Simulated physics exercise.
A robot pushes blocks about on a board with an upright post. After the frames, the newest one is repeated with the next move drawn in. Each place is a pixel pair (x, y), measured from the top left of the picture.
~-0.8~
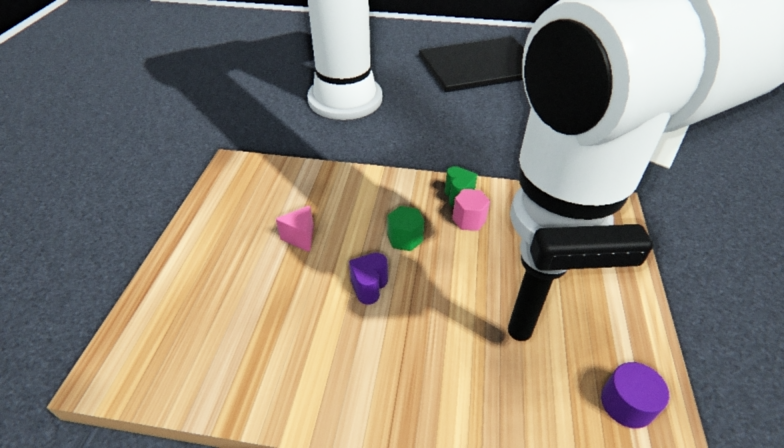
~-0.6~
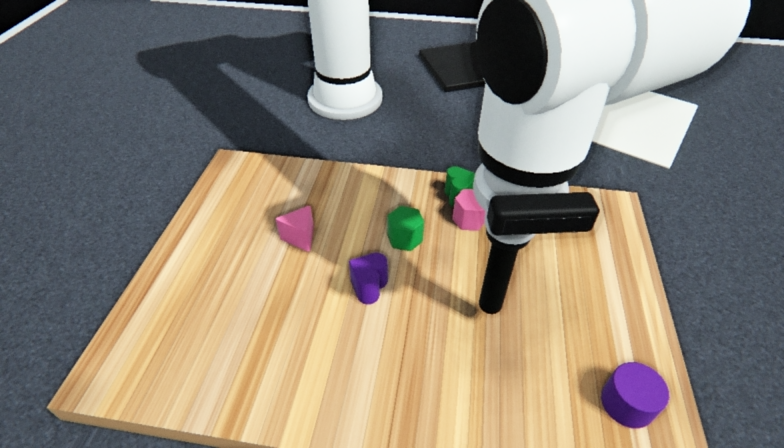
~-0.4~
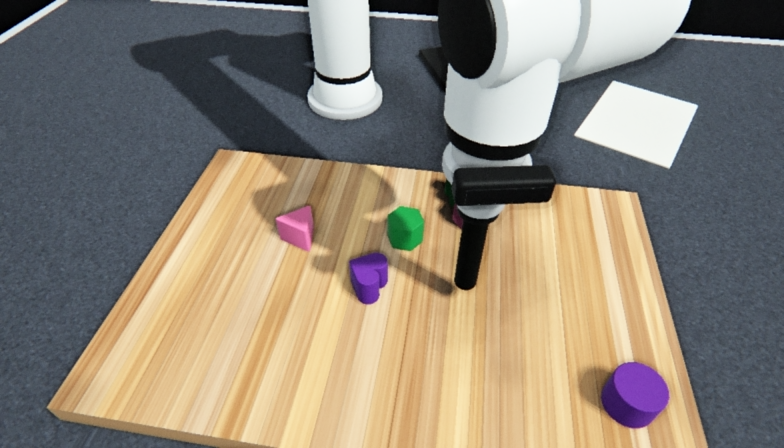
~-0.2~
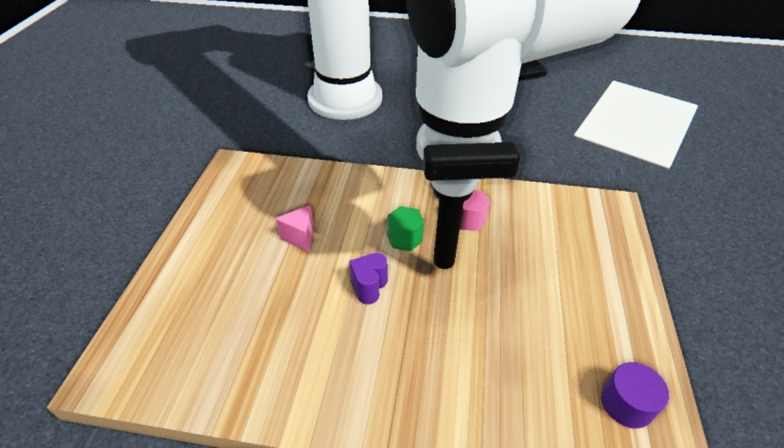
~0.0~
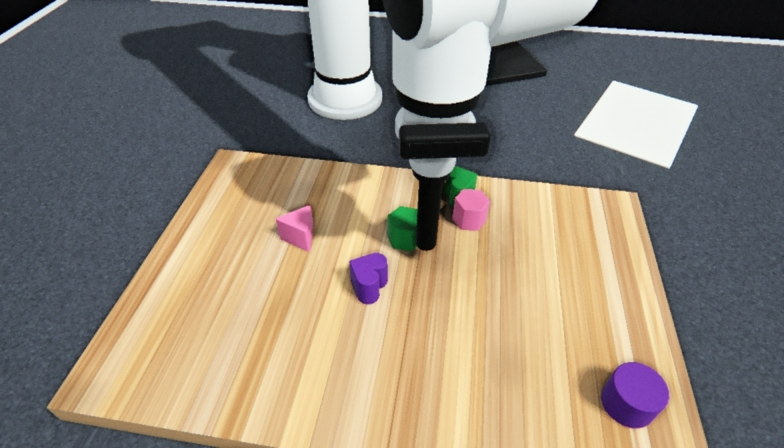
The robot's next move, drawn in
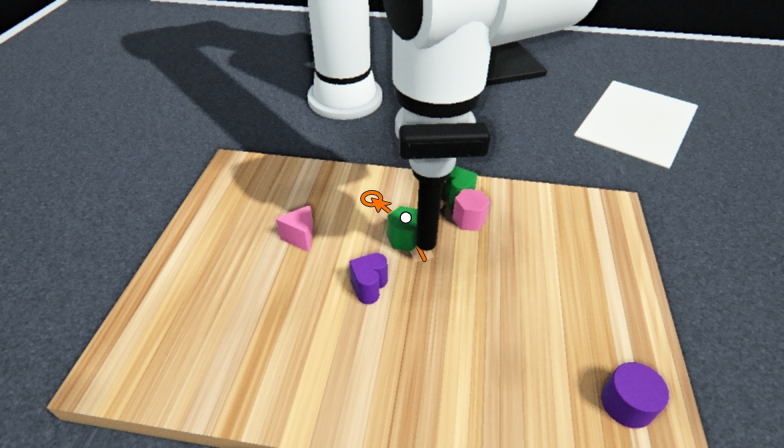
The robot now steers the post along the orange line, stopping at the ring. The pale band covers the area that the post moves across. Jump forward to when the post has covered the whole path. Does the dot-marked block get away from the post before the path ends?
No - that is not the case.
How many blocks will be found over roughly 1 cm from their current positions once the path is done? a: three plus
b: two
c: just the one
Correct choice: C.
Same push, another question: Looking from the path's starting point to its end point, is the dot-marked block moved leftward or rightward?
It shifts to the left.
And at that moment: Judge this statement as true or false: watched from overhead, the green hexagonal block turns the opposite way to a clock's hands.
The statement is true.
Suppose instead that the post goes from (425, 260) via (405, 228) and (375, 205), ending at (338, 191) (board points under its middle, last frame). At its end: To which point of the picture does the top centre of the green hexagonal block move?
The middle of its upper face should be somewhere near (324, 158).
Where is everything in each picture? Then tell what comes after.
Post tip (519, 332); block tops, purple heart block (368, 267); green hexagonal block (406, 218), in the first picture.
Post (490, 306); blocks unchanged, in the second picture.
Post (465, 283); blocks unchanged, in the third picture.
Post (444, 262); blocks unchanged, in the fourth picture.
Post (426, 245); purple heart block (368, 267); green hexagonal block (406, 218), in the fifth picture.
Path on the board, from (425, 260) through (411, 235) and (393, 215) to (372, 199); the dot is on the green hexagonal block.
On the path given first. One third of the way, post (411, 220); green hexagonal block (392, 202), turned 10° anticlockwise.
Two thirds of the way, post (393, 200); green hexagonal block (371, 185), turned 25° anticlockwise.
At the end, post (371, 183); purple heart block in place; green hexagonal block (348, 172), turned 35° anticlockwise.
